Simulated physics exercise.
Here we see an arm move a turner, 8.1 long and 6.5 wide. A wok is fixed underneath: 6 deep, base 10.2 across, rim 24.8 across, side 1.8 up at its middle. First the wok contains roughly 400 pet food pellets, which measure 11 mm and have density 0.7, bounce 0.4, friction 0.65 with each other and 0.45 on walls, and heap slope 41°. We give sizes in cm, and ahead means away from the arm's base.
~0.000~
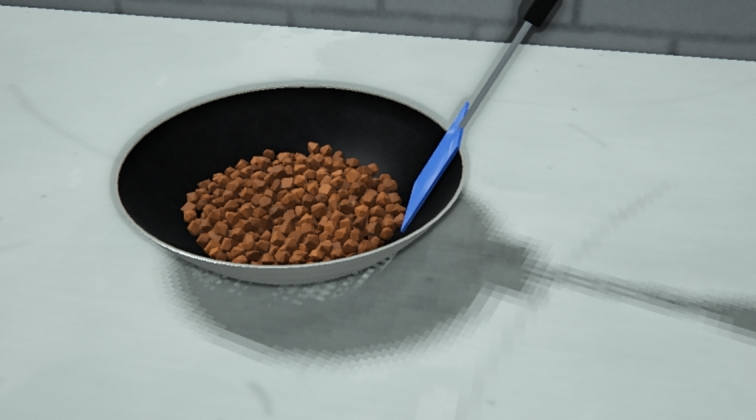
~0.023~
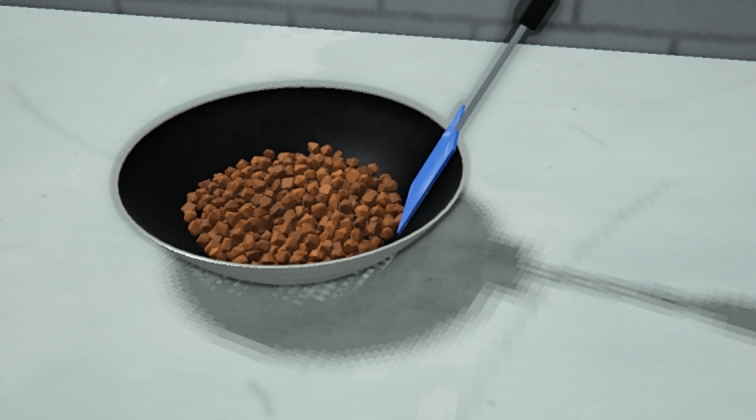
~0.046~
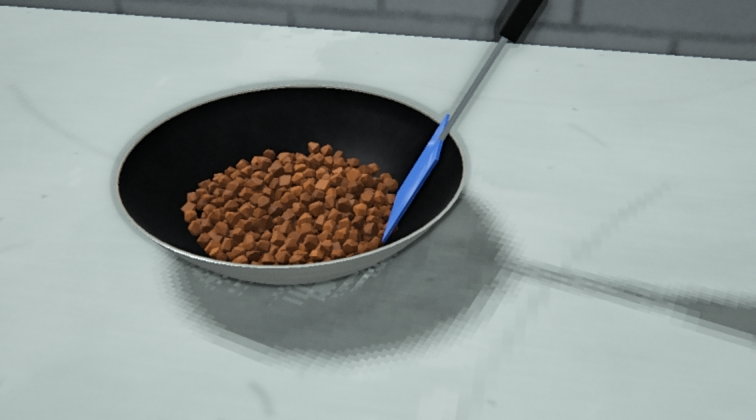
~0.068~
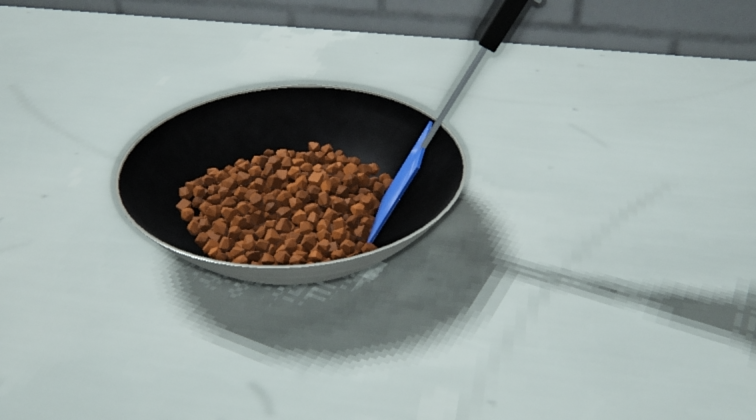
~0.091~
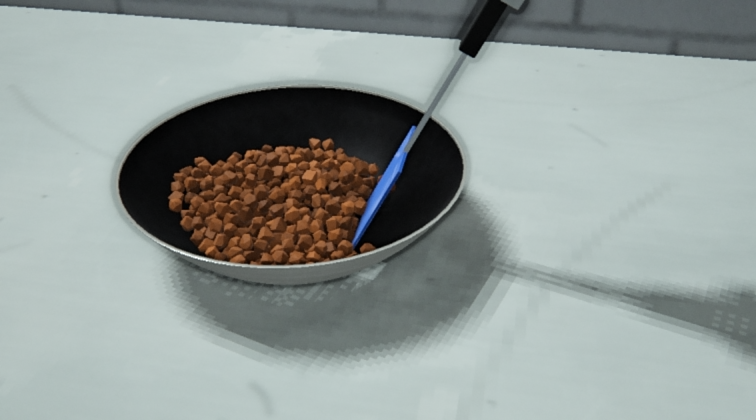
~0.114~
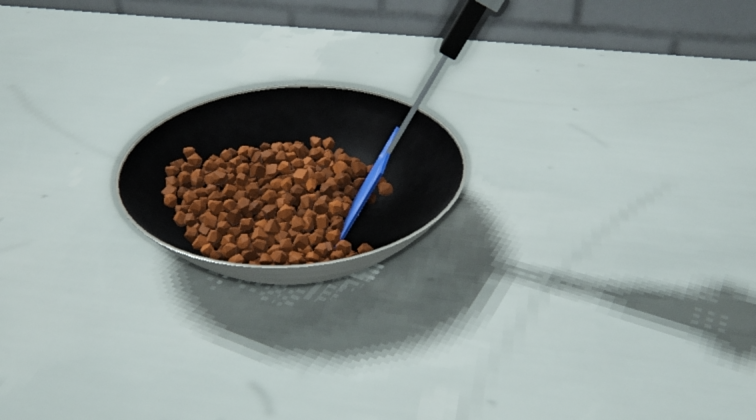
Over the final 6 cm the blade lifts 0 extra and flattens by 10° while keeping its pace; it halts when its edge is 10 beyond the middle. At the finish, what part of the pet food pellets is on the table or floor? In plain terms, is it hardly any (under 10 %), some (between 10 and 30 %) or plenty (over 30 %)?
Plenty - over 30 %.
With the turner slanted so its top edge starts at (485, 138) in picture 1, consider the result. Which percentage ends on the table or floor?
Roughly 35%.
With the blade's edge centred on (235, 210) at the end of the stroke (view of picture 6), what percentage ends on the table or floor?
Estimate: Approx. 5 %.
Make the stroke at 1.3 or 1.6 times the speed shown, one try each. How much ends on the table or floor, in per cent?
Estimates in order: 45 per cent, 50 per cent.
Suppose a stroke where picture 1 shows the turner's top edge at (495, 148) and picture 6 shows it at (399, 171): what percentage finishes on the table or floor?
40 per cent.
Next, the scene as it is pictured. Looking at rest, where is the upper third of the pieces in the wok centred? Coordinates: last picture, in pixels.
At about (216, 189).
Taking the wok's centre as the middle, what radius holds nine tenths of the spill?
Roughly 25 cm.
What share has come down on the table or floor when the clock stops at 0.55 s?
40 per cent.
By 0.21 s, sloping 64°, highest piece 6 above the table; 401 in the wok.
By 0.30 s, sloping 60°, highest piece 9 above the table; 390 in the wok, 11 on the blade or in flight.
By 0.55 s, sloping 54°, highest piece 7 above the table; 241 in the wok, 158 on the table or floor, 2 on the blade or in flight.
By 1.60 s, sloping 54°, highest piece 7 above the table; 241 in the wok, 160 on the table or floor.
Final count, 241 in the wok, 160 on the table or floor. That is 40 % on the table or floor.
